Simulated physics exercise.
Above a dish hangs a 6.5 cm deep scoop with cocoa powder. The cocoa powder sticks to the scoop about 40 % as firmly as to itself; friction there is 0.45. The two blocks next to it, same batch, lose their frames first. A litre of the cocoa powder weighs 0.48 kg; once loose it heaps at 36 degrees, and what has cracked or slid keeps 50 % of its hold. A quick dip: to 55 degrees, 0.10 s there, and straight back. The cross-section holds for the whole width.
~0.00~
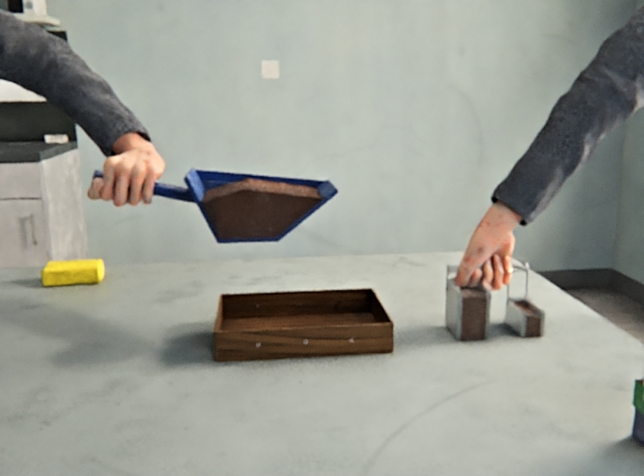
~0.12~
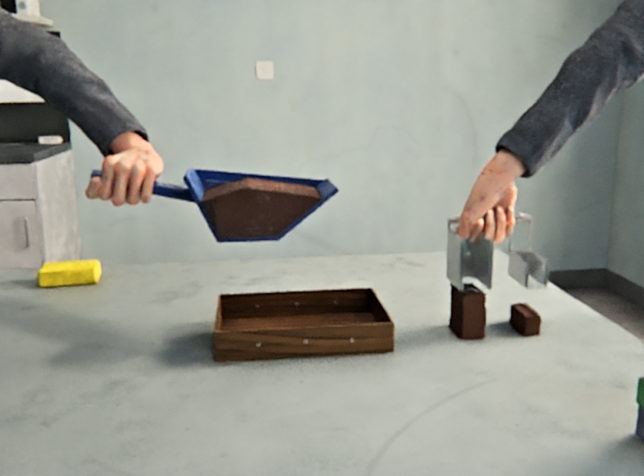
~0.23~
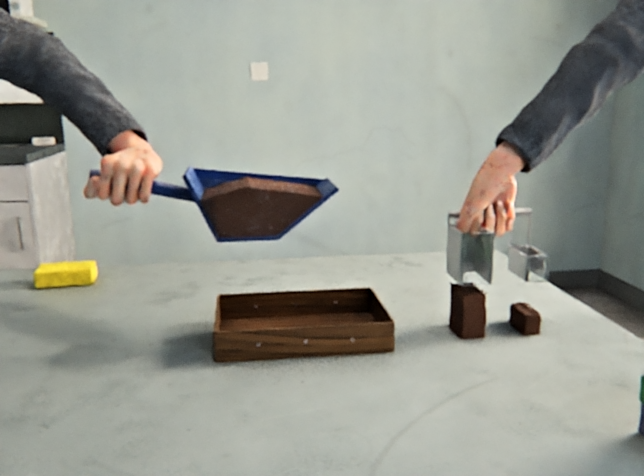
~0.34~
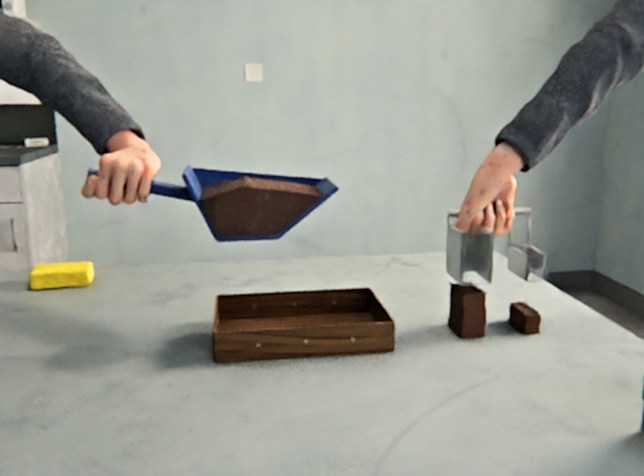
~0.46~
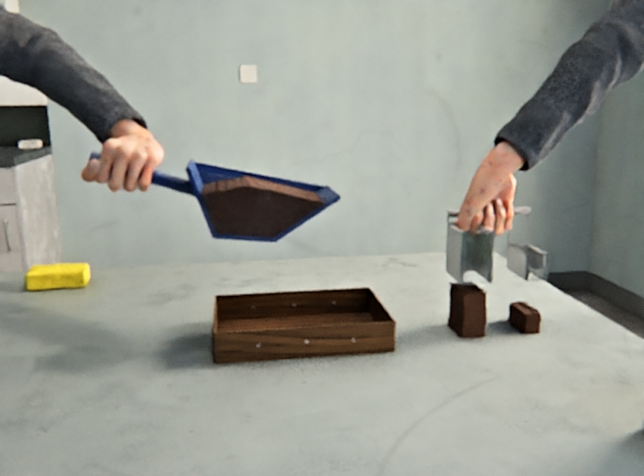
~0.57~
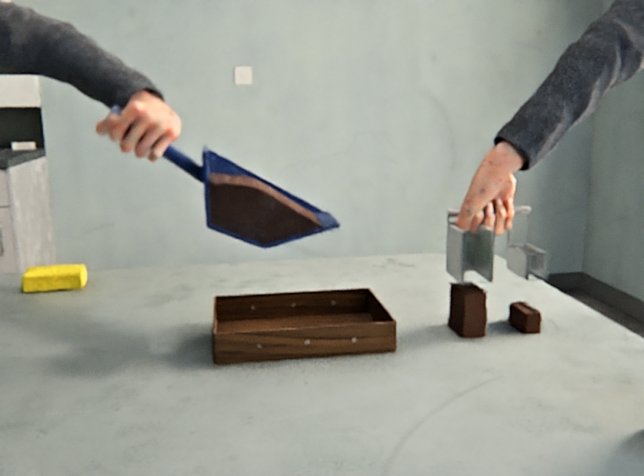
A hand on the right lifts a pair of clear molds off two dark brown blocks, one taller than the other, and holds them just above. Then the blue scoop of brown powder in the left hand, above a wooden tray, tilts down to the right, its handle end rising.
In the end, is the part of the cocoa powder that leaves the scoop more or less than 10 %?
The result is less than 10 %.
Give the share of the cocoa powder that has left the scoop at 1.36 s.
Near 0 %.
After 0.81 s, the scoop is at 55 degrees and 0 % has left it.
After 1.08 s, the scoop is at 45 degrees and 0 % has left it.
After 1.36 s, the scoop is at 3 degrees and 0 % has left it.
After 1.64 s, the scoop is at 0 degrees and 0 % has left it.
After 1.98 s, the scoop is at 0 degrees and 0 % has left it.
